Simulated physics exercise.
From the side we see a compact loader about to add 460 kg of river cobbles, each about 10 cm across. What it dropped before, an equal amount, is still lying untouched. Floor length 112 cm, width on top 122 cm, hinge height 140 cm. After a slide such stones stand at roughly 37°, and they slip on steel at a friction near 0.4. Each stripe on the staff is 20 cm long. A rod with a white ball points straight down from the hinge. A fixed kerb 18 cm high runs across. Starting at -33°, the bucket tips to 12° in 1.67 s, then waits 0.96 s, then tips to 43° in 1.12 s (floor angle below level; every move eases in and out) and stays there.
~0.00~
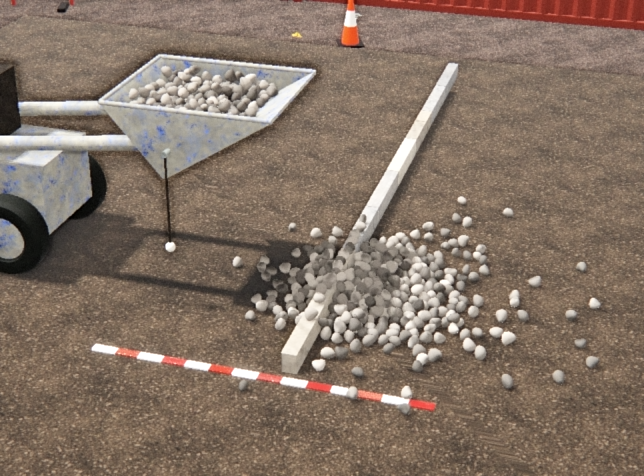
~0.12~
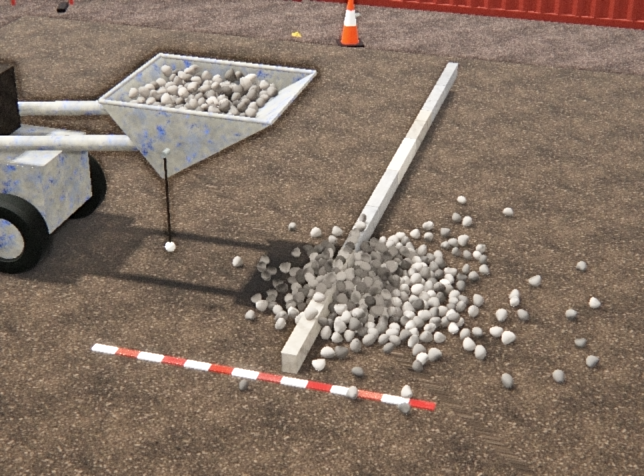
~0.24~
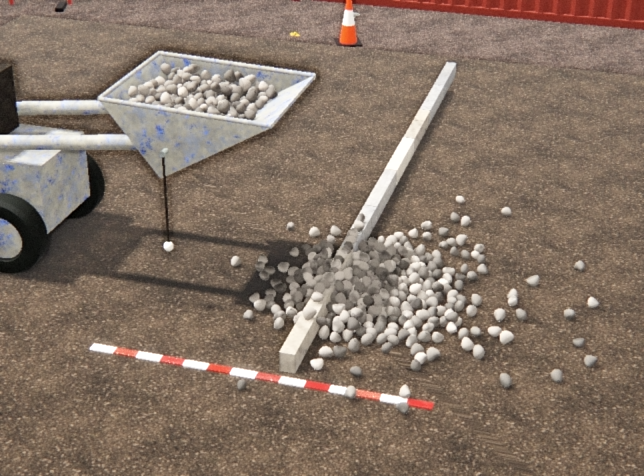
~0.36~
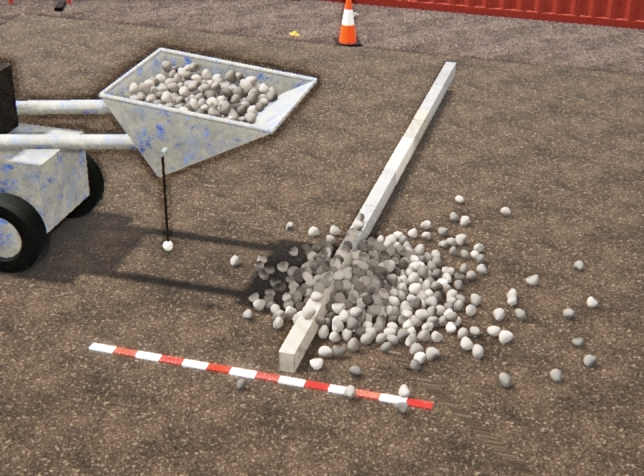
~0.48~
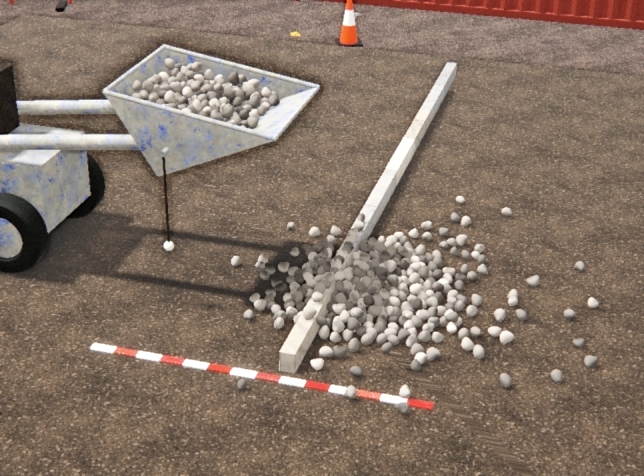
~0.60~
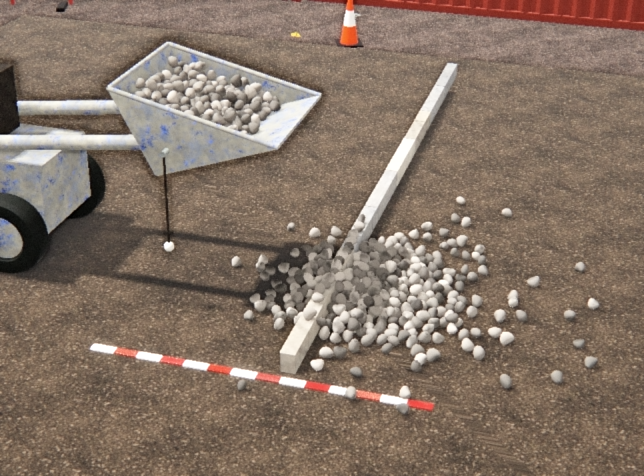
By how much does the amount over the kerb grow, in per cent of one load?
About 12 per cent.
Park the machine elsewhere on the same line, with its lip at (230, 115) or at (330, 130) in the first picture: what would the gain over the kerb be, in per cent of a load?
About 0 and 75 per cent.
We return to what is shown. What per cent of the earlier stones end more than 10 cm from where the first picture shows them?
About 5 per cent.
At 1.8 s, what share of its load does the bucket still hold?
Roughly 100 per cent is still inside.
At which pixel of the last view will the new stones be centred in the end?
Their middle is at about (299, 269).
After 1.2 s the floor is at 5°; in per cent of one load, 100 in the bucket, 23 on this side of the kerb, 77 over the kerb; the foremost stones are at (564, 327).
After 1.8 s the floor is at 12°; in per cent of one load, 100 in the bucket, 23 on this side of the kerb, 77 over the kerb; the foremost stones are at (564, 327).
After 4.2 s the floor is at 43°; in per cent of one load, 0 in the bucket, 112 on this side of the kerb, 88 over the kerb; the foremost stones are at (564, 327).
After 7.0 s the floor is at 43°; in per cent of one load, 0 in the bucket, 111 on this side of the kerb, 89 over the kerb; the foremost stones are at (564, 327). Net gain over the kerb, 12.
